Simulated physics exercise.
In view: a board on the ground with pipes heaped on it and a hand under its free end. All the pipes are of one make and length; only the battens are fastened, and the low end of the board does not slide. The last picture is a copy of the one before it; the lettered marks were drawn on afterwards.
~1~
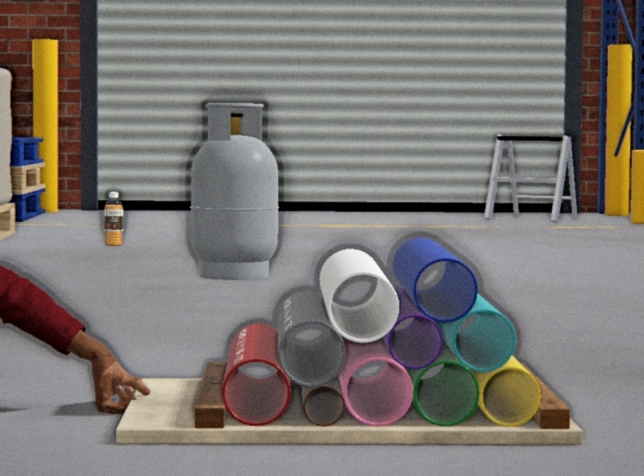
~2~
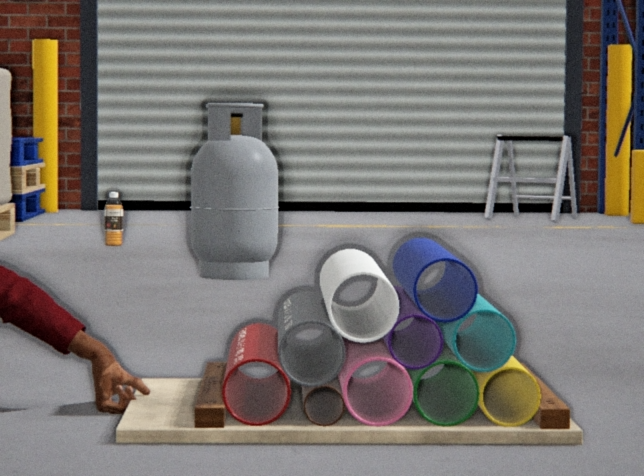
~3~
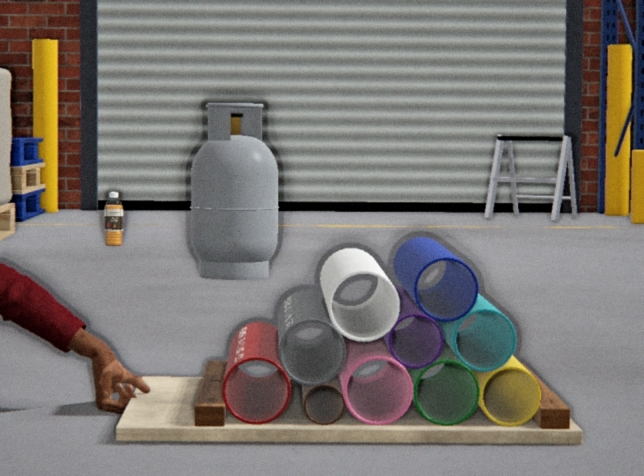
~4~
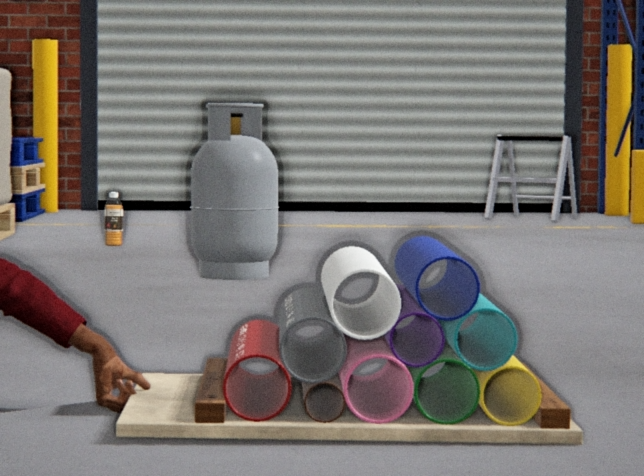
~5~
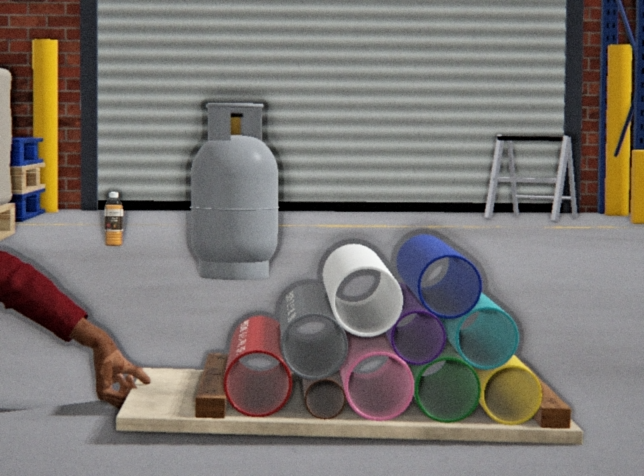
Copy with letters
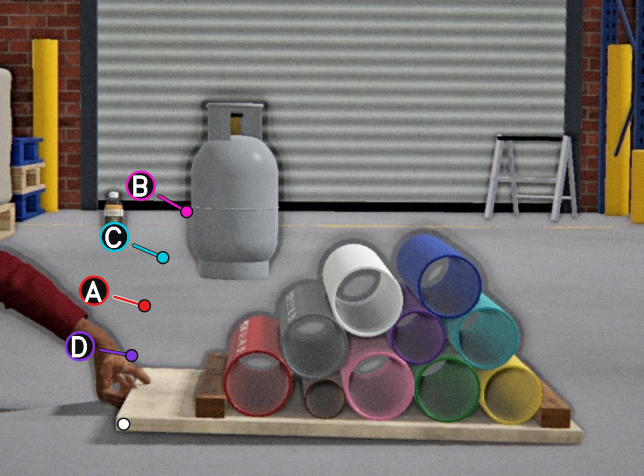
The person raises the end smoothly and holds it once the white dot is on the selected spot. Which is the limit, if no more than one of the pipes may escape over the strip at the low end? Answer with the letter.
A is the limit.
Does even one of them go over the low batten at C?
At C: Yes.
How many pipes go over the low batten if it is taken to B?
It comes to four.
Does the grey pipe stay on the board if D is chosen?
Yes, with D.
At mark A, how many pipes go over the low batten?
With A, none.
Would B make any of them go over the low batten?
At B: Yes.
On the copy, A at (144, 306); B at (186, 211); C at (163, 257); D at (132, 355); the white dot at (124, 424).
On A. First, board at 13°.
Then, board at 17°.
Finally, board at 17°, none over the low batten.
By contrast, B four over the low batten (purple, turquoise, white, blue); C four over the low batten (purple, turquoise, white, blue); D none over the low batten.
